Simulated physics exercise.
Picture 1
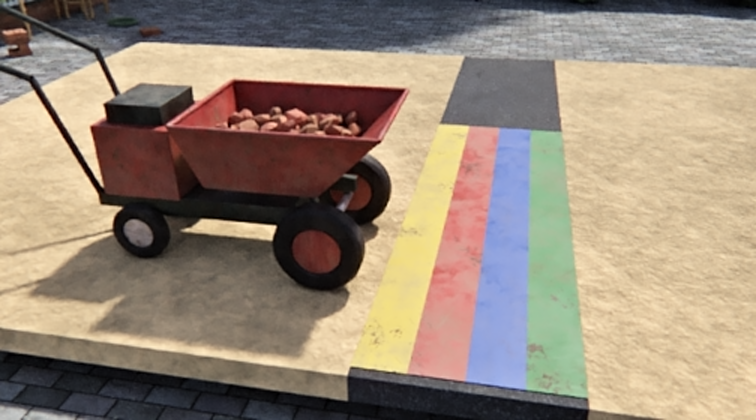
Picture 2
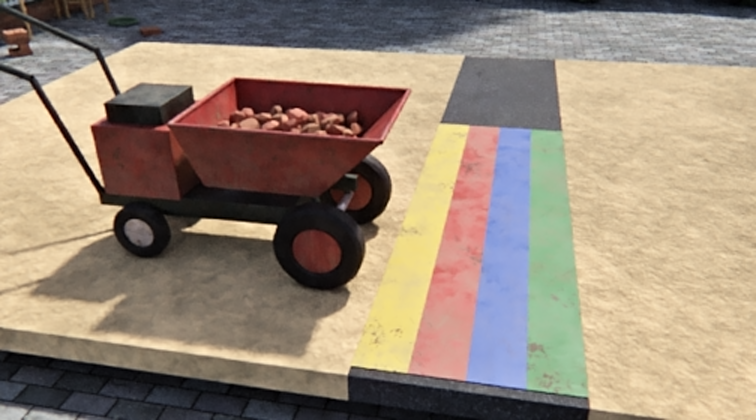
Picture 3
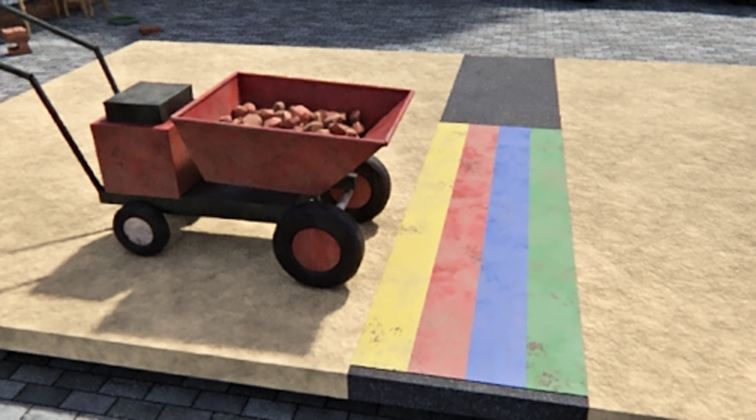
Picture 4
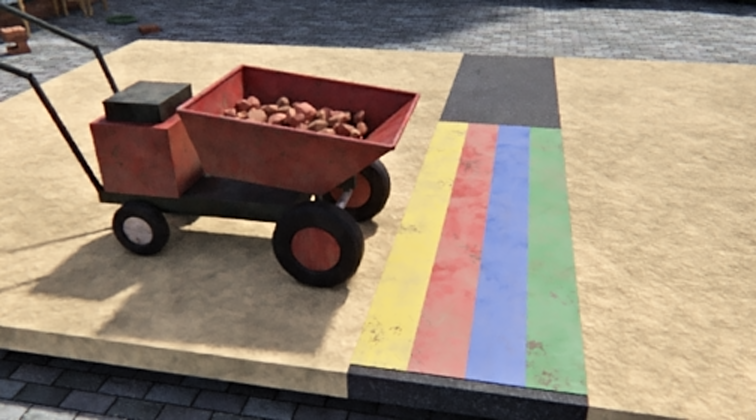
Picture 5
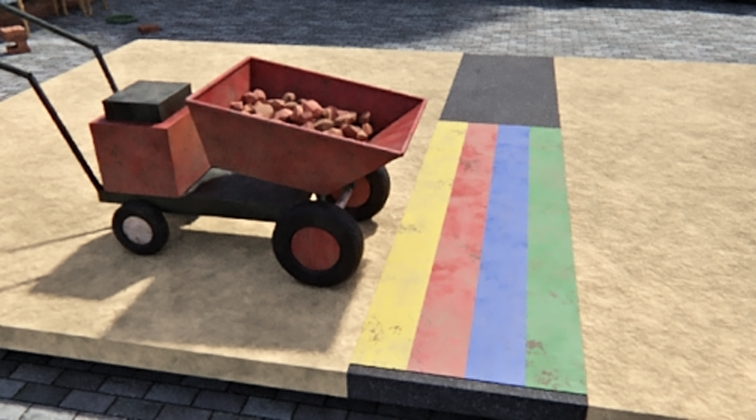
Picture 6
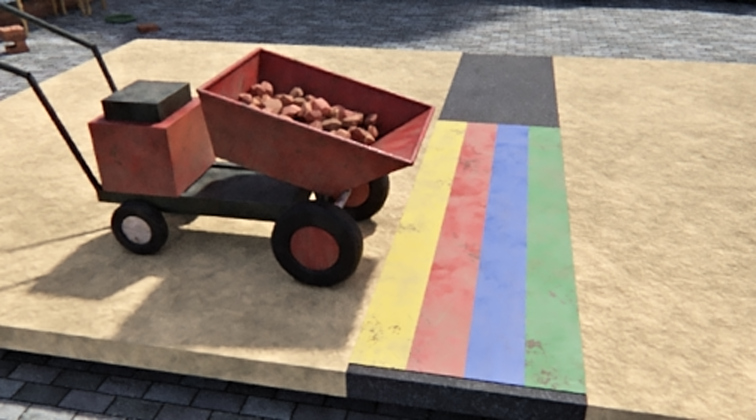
A red powered barrow with black handles, heaped with reddish-brown rubble, stands at left on a sandy-coloured slab, seen from slightly above and to the side. To its right, yellow, red, blue and green strips lie side by side between dark patches, with grey paving around. The skip starts level, then gradually tilts forward to the right, its rear rising, while the wheels and camera stay practically still.
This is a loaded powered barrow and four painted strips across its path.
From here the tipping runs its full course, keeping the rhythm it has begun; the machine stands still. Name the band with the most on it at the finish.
The blue one.
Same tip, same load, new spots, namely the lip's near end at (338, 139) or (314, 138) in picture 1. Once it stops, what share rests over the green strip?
In order, close to 10 and 10 in a hundred.
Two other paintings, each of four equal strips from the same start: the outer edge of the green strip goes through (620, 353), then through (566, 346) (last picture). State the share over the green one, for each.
Shares: Close to 10 %; close to 20 %.
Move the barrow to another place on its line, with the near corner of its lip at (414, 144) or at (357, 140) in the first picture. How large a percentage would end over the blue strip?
Okay, so the first one ends at 20 % and the second at 30 %.
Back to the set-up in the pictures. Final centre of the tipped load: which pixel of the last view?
I'd say the middle ends up at about (513, 262).
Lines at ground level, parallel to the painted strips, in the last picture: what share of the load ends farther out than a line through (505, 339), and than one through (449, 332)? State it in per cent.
Result, first then second: 40 %, 70 %.
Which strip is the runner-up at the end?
The next one is the green strip.
Soon after the last picture, skip tipped steeply; all in the skip.
A little later, skip tipped right over; about two thirds in the skip; a small part over the red strip; about a quarter over the blue strip; a stray few over the green strip.
Later still, skip tipped right over; about a third in the skip; a small part over the red strip; about a third over the blue strip; about a quarter over the green strip; a stray few off the paint.
At rest, skip tipped right over; about a third in the skip; none over the yellow strip; a small part over the red strip; about a third over the blue strip; about a quarter over the green strip; a small part off the paint.
